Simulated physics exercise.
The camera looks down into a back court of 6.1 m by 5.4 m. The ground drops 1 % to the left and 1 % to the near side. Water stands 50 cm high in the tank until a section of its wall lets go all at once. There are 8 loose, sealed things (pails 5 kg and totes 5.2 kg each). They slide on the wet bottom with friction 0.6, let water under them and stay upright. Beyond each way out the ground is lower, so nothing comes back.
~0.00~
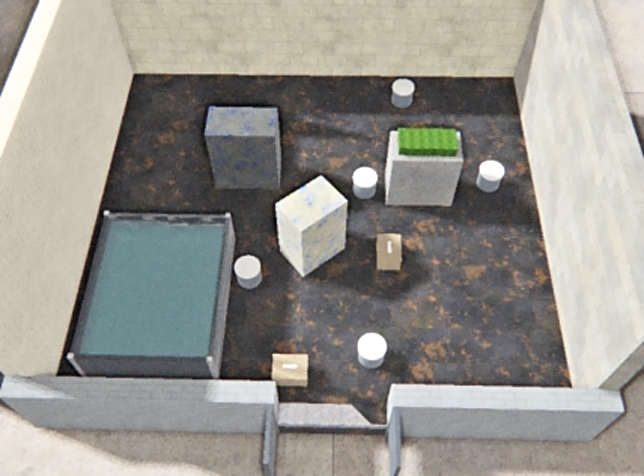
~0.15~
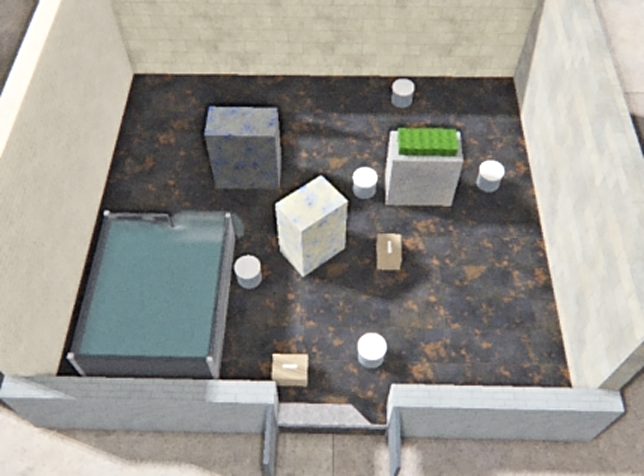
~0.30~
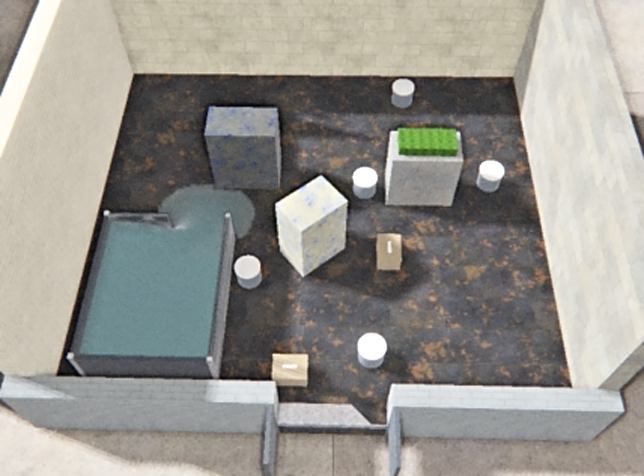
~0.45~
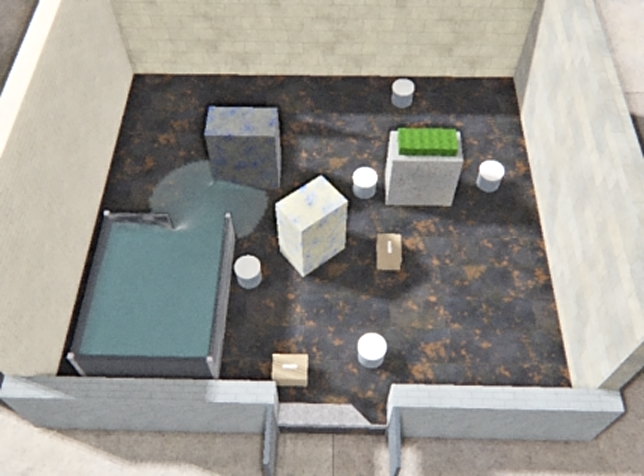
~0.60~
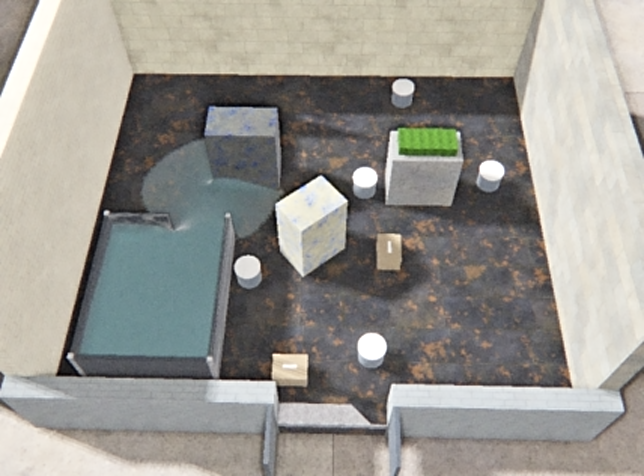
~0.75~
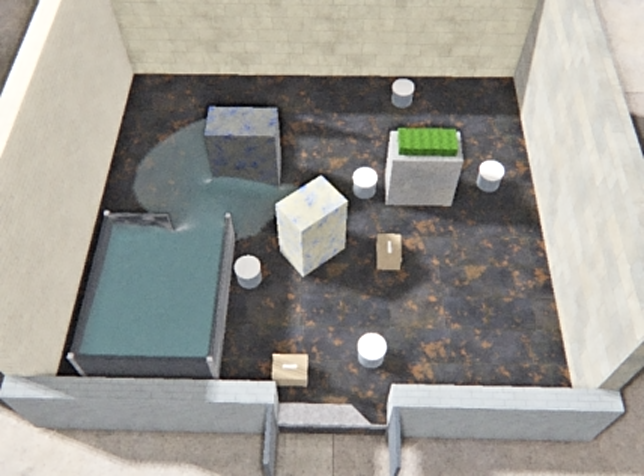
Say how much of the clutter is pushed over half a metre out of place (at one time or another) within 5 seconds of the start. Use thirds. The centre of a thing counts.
That comes to less than a third.
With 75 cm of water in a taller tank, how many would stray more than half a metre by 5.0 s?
Then 4.
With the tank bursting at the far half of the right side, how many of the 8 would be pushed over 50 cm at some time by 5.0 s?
Then 4.
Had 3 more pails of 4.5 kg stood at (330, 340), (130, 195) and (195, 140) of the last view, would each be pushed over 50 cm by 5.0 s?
In turn: Under, short of it, past it.
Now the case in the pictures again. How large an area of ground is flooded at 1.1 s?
Roughly 7.5 m2.
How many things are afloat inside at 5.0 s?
At that moment 0.
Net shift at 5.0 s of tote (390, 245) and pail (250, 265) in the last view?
In turn: 0 cm, 0 cm.
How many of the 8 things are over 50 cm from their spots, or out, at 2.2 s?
By then 0.
After 1.1 s 0 of 8 are over 50 cm from their spots; 0 afloat.
After 2.2 s 0 of 8 are over 50 cm from their spots; 0 afloat.
After 3.5 s 1 of 8 are over 50 cm from their spots; 0 afloat.
After 5.0 s 1 of 8 are over 50 cm from their spots, and 1 have been at some point; 0 afloat.
